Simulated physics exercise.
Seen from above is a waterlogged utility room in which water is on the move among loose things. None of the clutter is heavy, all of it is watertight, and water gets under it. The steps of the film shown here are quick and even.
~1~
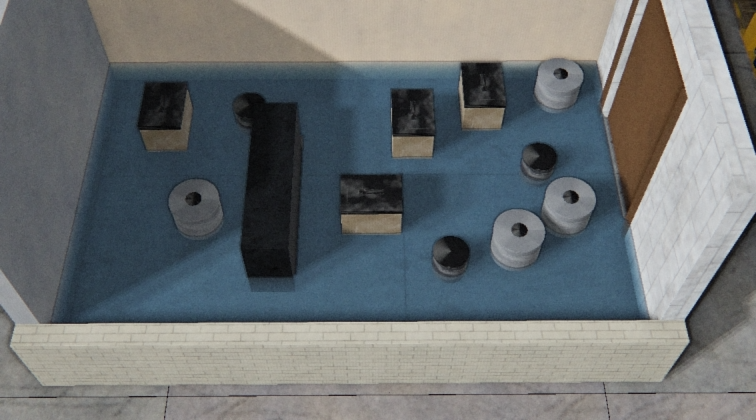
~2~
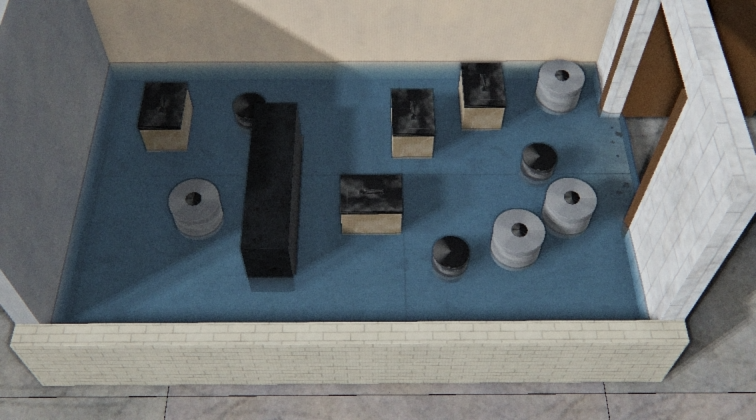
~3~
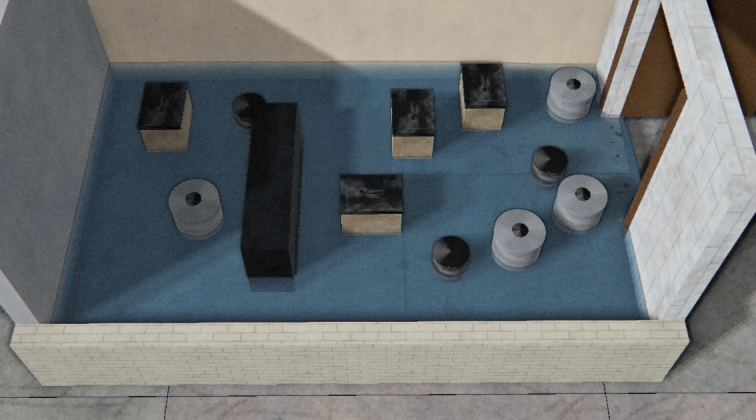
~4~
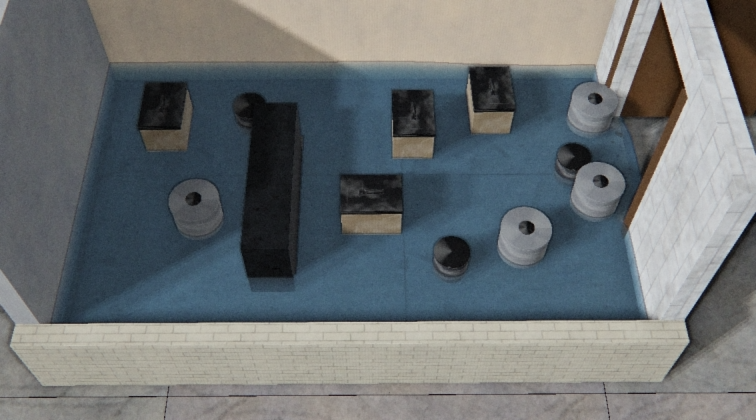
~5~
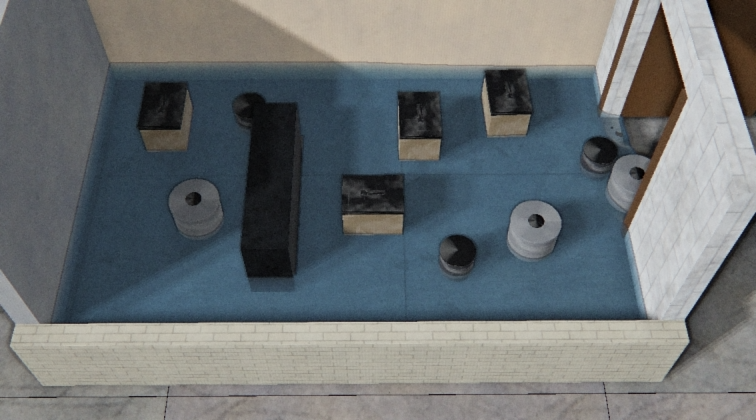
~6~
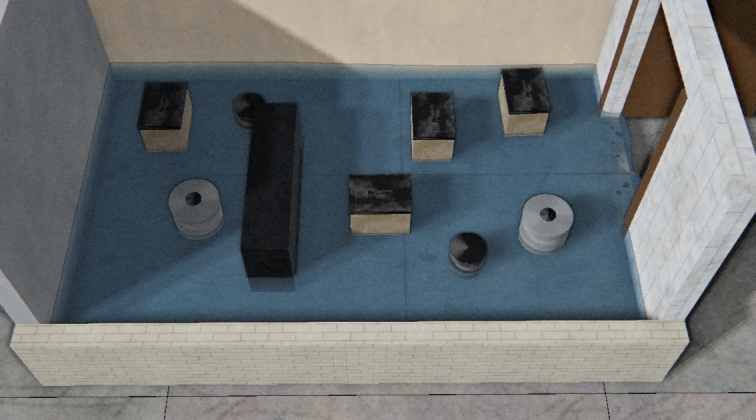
Water on the blue floor of a small walled room lies among dark-topped boxes and round tubs as a brown door on the right swings open. The tubs nearest the doorway drift right and pass out of view, then the remaining central and right-hand objects slide slightly right, while those at left stay put.
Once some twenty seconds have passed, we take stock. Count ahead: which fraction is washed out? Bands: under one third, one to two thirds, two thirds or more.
Two thirds or more.
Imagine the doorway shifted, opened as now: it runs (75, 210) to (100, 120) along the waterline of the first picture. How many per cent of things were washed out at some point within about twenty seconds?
Result: Close to 50 %.
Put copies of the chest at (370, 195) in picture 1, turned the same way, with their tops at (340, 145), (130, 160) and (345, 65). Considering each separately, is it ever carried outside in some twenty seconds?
The first does not leave, the second does not leave, and the third leaves.
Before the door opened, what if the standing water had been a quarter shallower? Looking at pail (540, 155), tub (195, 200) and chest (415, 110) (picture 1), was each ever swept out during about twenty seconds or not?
Outcomes, first to last: Departed, kept back, departed.
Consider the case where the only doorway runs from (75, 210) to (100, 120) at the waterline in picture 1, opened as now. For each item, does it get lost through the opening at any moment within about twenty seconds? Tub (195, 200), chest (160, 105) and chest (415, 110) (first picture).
Each object, in the order asked: Flushed / flushed / flushed.
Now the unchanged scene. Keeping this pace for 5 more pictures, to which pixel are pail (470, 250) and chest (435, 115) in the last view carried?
Look for them close to (527, 230) and (507, 112).
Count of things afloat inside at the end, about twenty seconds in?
Exactly 1 of them.
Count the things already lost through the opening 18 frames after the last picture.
The number comes out at 7.
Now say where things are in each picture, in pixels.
In the first picture, a chest at (483, 83), afloat; a tub at (519, 230) floats; 0 of 11 have shifted.
In the second picture, a chest at (483, 83) floats; a tub at (519, 230), afloat; 0 of 11 have shifted.
In the third picture, a chest at (484, 84) floats; a tub at (520, 230), afloat; 3 of 11 have shifted.
In the fourth picture, a chest at (492, 87), afloat, close to its start; a tub at (527, 228), afloat, close to its start; 5 of 11 have shifted.
In the fifth picture, a chest at (508, 90) floats, close to its start; a tub at (536, 221), afloat, close to its start; 7 of 11 have shifted.
In the sixth picture, a chest at (526, 89) floats, a stride from its start; a tub at (548, 215) floats, a stride from its start; 8 of 11 have shifted.
A moment on, 5 of 11 are out; 6 afloat.
Next, 7 of 11 are out; 4 afloat.
Later, 8 of 11 are out; 2 afloat.
In the end, 9 of 11 are out; 1 afloat.
